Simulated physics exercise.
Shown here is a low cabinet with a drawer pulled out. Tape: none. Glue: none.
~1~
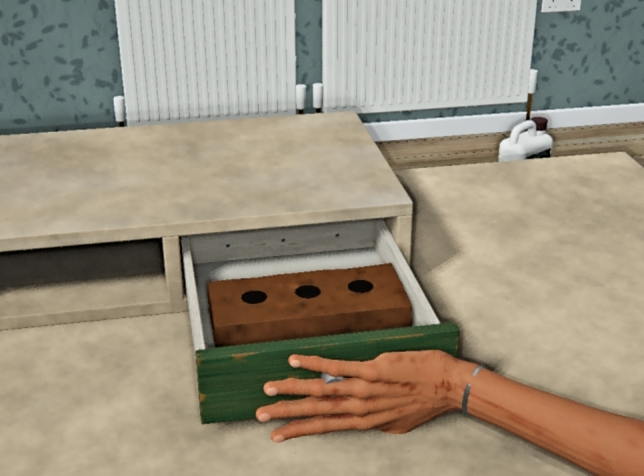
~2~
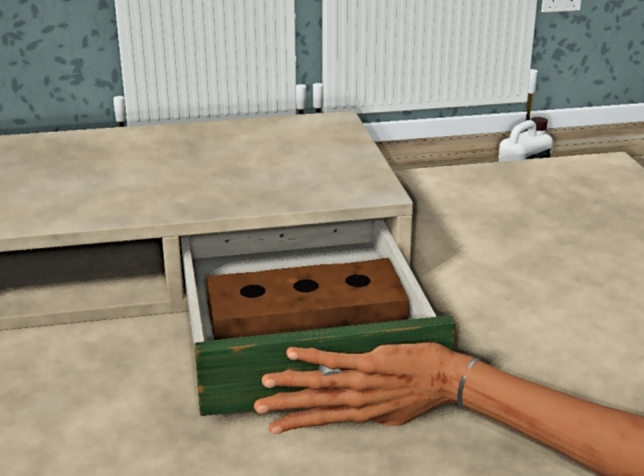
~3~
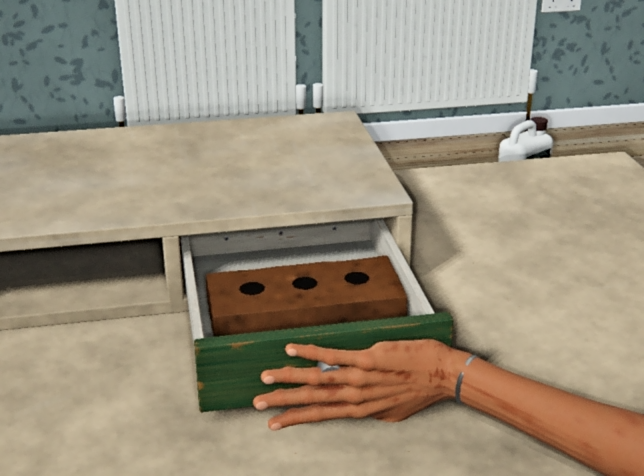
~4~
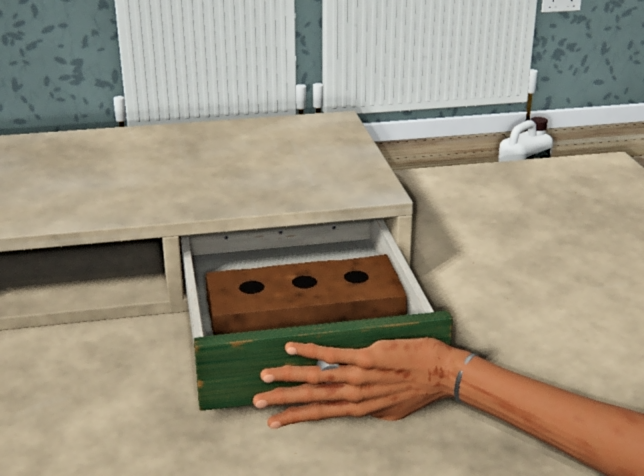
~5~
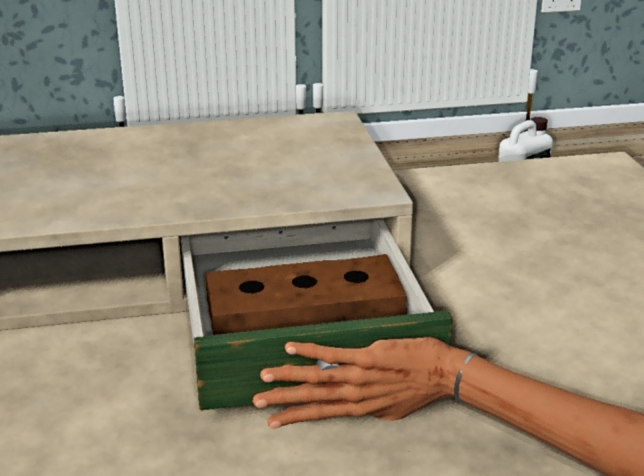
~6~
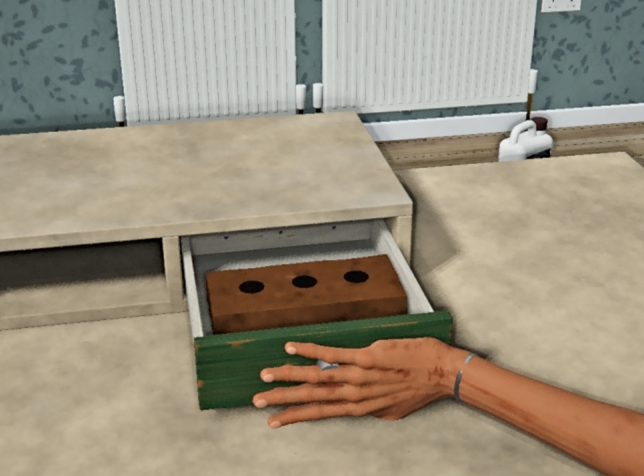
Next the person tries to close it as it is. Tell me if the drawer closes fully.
My guess is the drawer makes it in completely.
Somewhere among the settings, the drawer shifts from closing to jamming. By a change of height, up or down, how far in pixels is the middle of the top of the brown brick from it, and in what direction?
Up, by 28 pixels.
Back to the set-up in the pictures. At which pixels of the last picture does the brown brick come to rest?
About (275, 210).
Then, 0.58 s past the last view, drawer about half in.
Finally, the drawer goes all the way in.
